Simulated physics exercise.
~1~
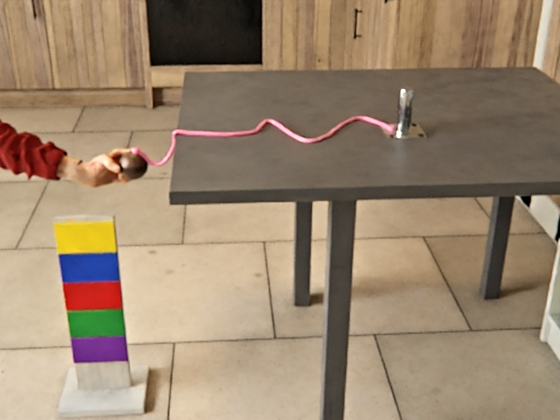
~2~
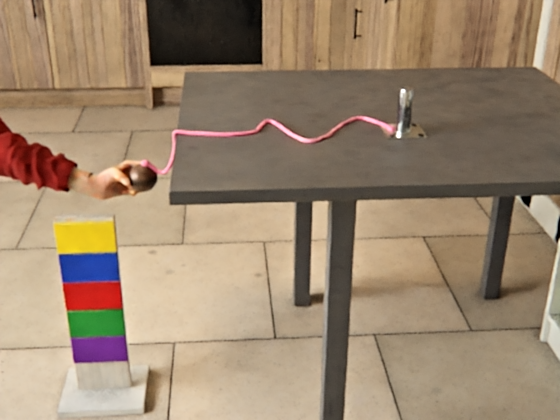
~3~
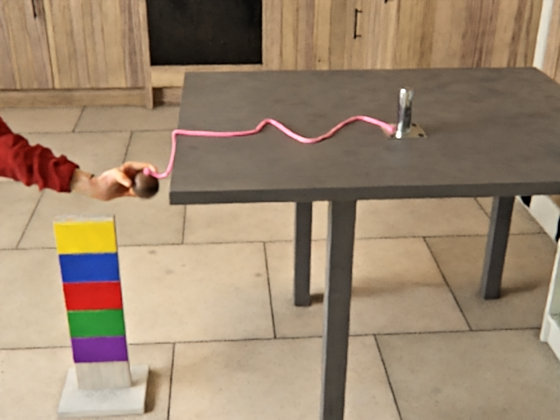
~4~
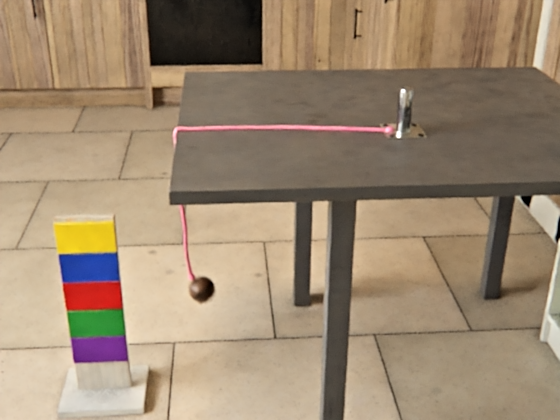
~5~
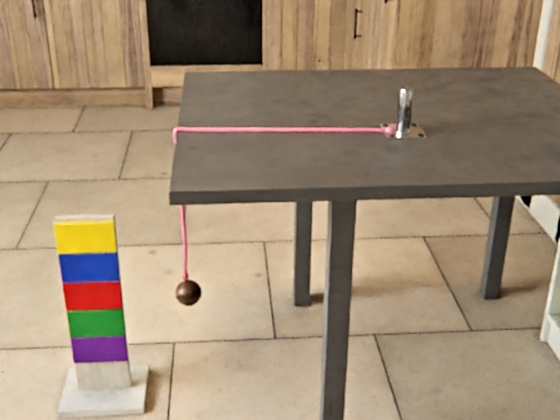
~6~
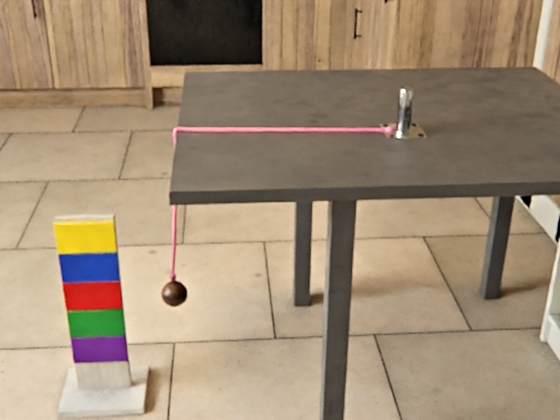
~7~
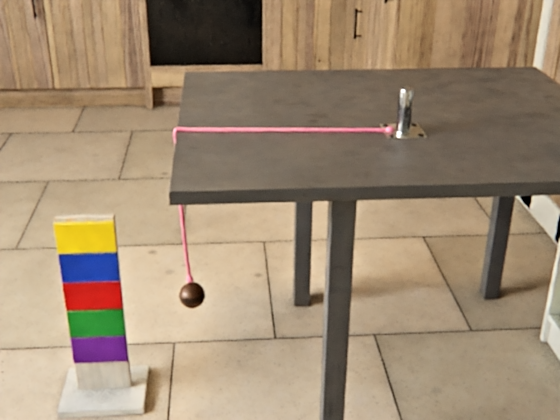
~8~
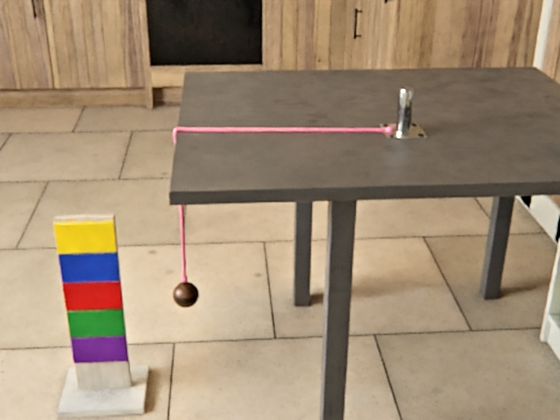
A brown ball on a pink cord is held by a hand in a red sleeve just off the left end of a dark grey table, seen from a fixed, slightly raised view in a room with pale floor tiles and wooden cabinets. The cord winds loosely across the tabletop to a metal post on a plate. At lower left stands a block banded yellow, blue, red, green and purple. The hand shifts the ball slightly right and down, then releases it. The ball drops, pulling the cord straight, swings left, then right, and finally hangs nearly still, level with the red band.
